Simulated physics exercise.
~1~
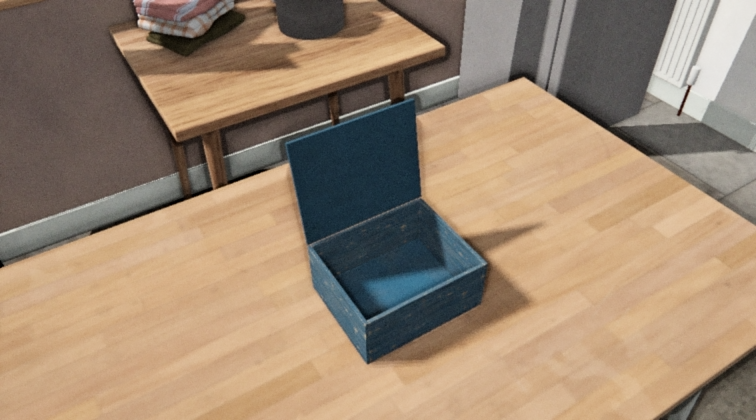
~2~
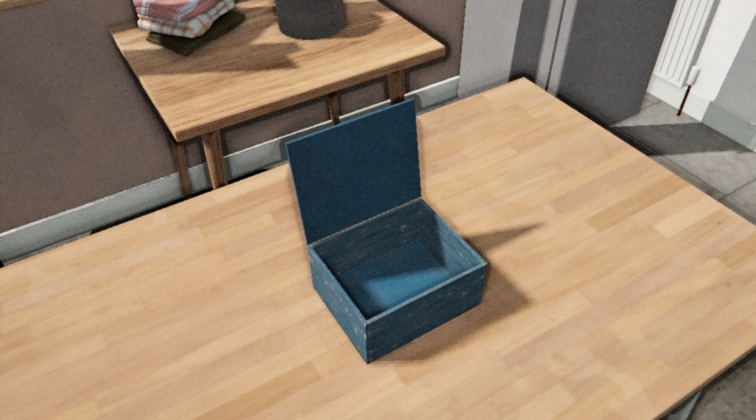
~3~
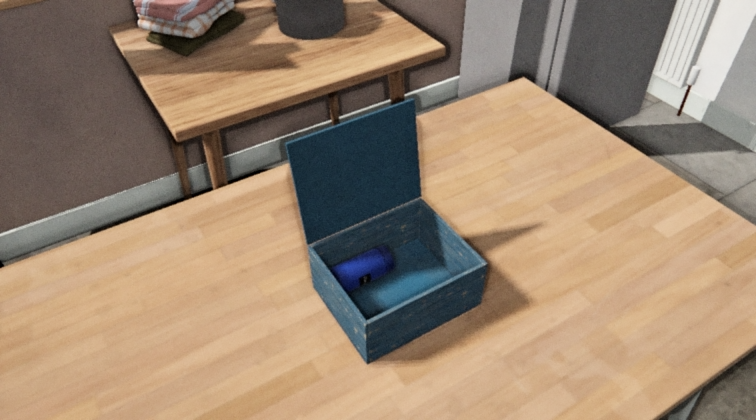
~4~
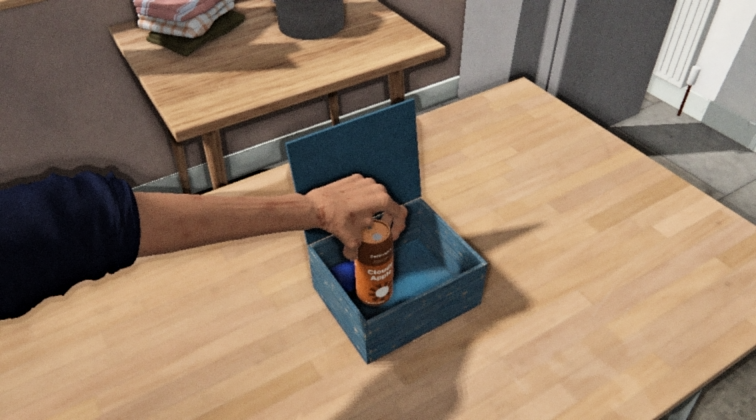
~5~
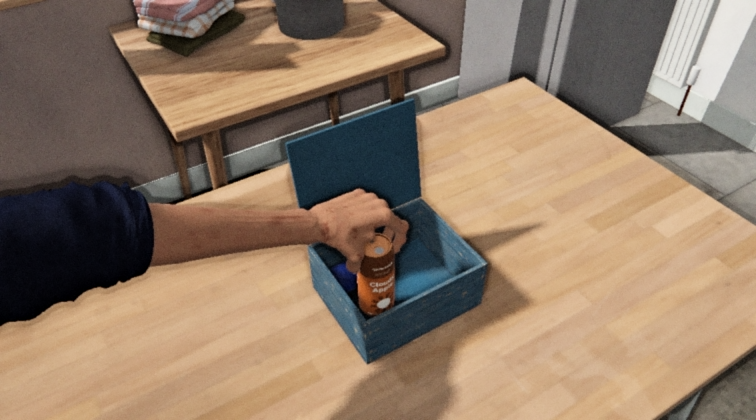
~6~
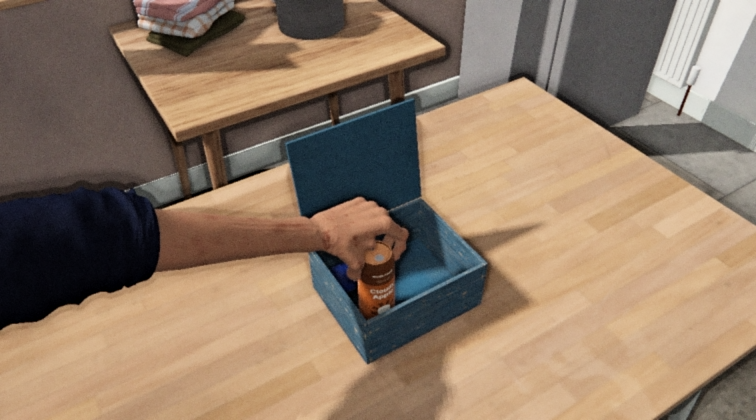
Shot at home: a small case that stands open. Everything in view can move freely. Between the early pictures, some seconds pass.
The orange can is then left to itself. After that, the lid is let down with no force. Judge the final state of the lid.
The lid is not fully down.
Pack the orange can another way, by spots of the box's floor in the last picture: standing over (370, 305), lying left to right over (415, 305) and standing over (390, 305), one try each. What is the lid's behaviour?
Case one lid open, case two lid shut, case three lid open.
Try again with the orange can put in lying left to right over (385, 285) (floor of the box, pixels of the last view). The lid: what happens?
Then the lid does shut, as it turns out.
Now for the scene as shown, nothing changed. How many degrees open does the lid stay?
Measured angle - around 30°.
Then, 1.30 s after the last picture, lid 78° above the rim.
Then, 1.80 s after the last picture, lid 40° above the rim.
Then, 3.70 s after the last picture, lid 32° above the rim.
At rest, lid 32° above the rim; both in place. Seen from the same camera at the end, orange can near (375, 283).
